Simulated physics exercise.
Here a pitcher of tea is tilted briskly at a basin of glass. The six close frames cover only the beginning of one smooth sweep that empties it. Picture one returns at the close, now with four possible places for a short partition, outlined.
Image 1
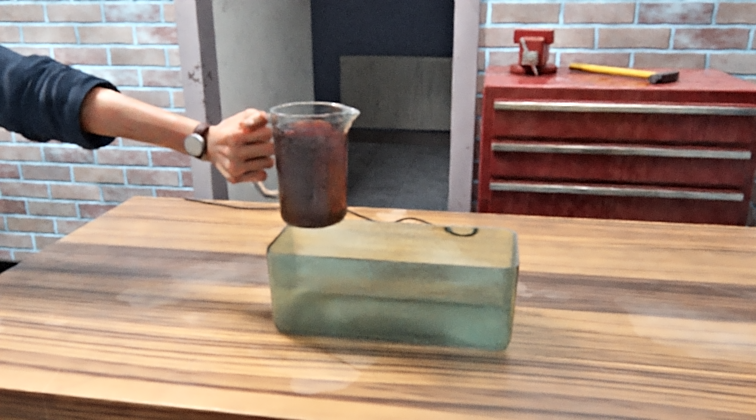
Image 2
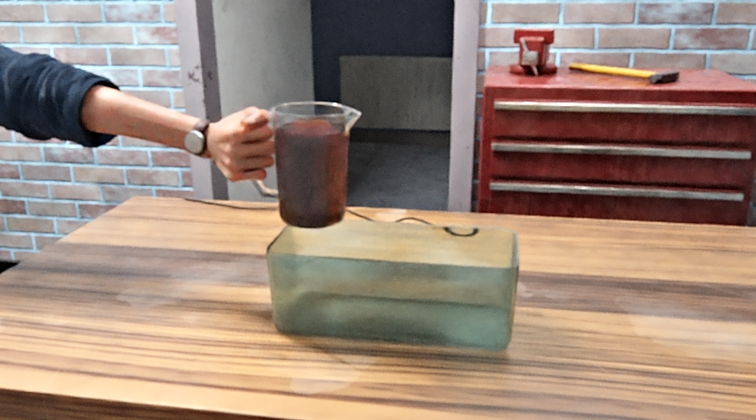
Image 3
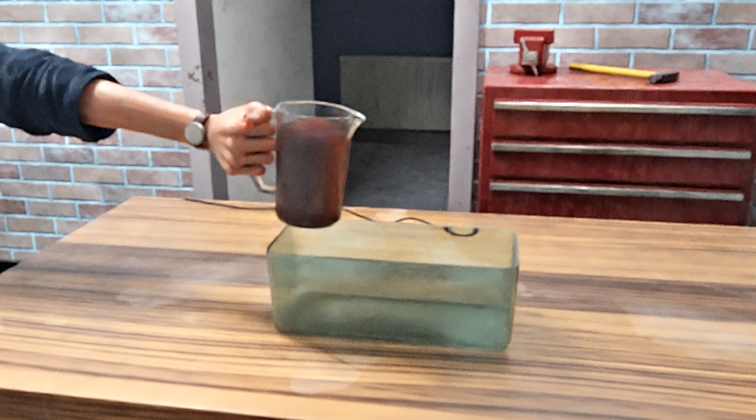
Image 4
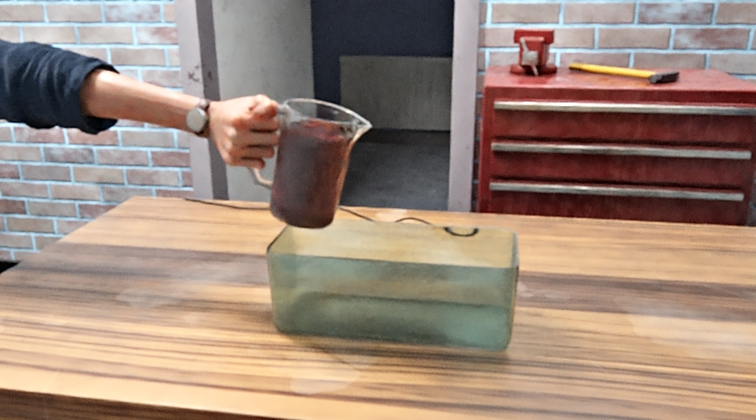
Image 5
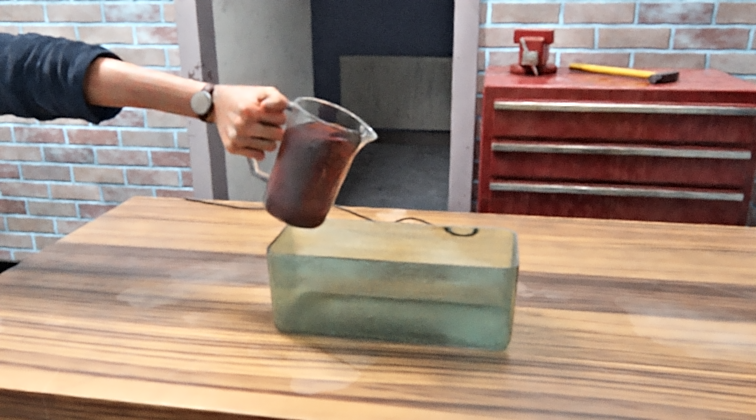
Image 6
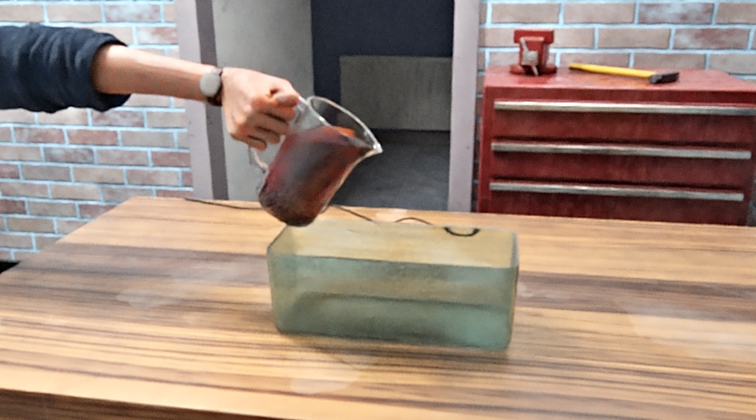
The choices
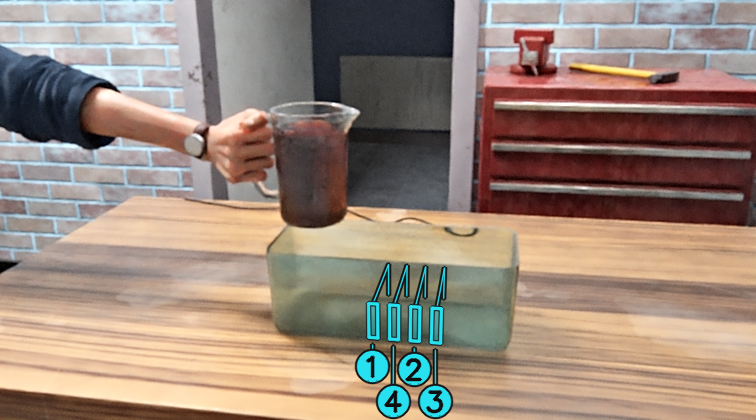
A hand held a clear pitcher of dark reddish tea upright above a glass basin on a striped wooden table, then tilted it steadily to the right, with the tea still inside.
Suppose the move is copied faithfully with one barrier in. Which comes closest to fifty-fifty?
The best place is 2.
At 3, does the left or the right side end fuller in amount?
The left side.
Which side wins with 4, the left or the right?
The right side.
In cyan, 1 at (372, 344); 2 at (414, 348); 3 at (435, 349); 4 at (393, 346).
Choosing 1, about 3 % ends left of the wall and 96 % right of it.
Choosing 2, about 53 % ends left of the wall and 46 % right of it.
Choosing 3, about 94 % ends left of the wall and 4 % right of it.
Choosing 4, about 8 % ends left of the wall and 91 % right of it.
